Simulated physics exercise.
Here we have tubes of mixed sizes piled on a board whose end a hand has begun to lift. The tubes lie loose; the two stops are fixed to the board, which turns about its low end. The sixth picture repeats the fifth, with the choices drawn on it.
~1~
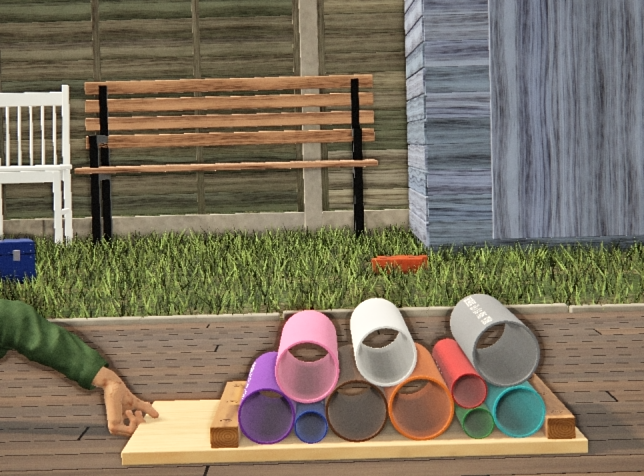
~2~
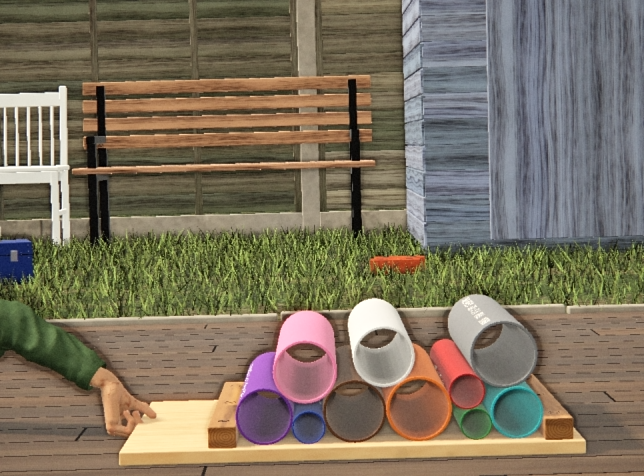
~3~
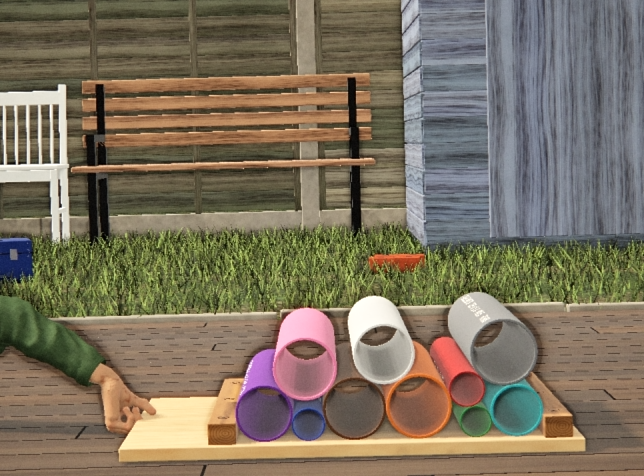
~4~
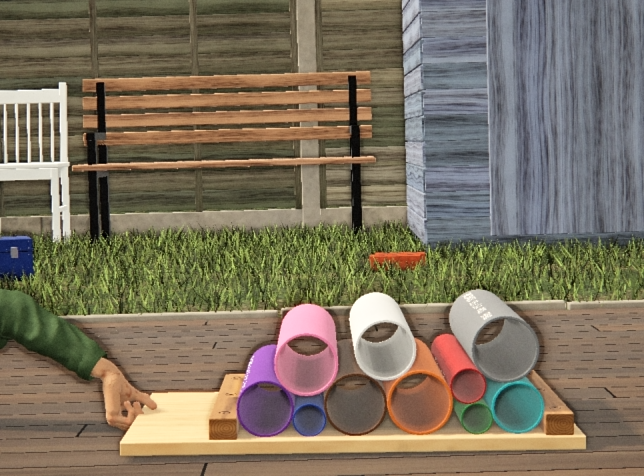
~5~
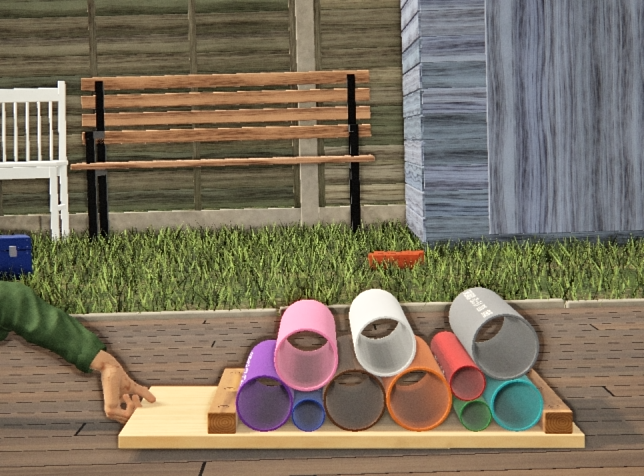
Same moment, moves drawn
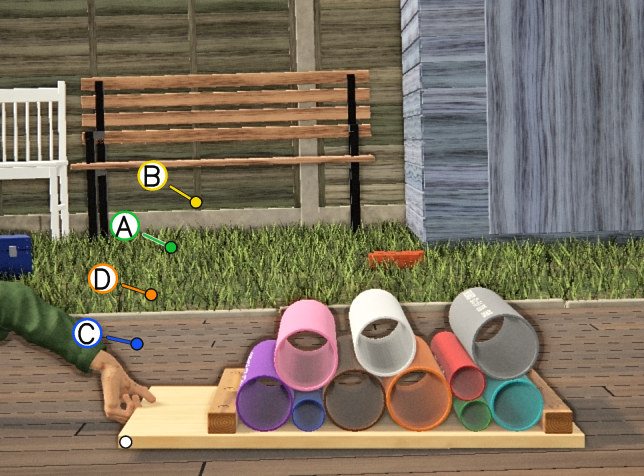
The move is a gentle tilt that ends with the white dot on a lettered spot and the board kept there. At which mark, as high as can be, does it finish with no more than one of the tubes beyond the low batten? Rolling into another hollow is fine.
Stop at A.
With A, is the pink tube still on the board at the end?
The pink tube: Yes.
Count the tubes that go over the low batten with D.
With D, one.
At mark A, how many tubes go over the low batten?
At A the number is one.
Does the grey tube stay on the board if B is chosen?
No, with B.
On the marked copy, A at (171, 247); B at (196, 202); C at (137, 344); D at (151, 295); the white dot at (126, 442).
With A. Early on, board at 16°.
Further on, board at 27°.
At the end, board at 27°, one over the low batten (grey).
As for the rest, B two over the low batten (grey, white); C one over the low batten (grey); D one over the low batten (grey).
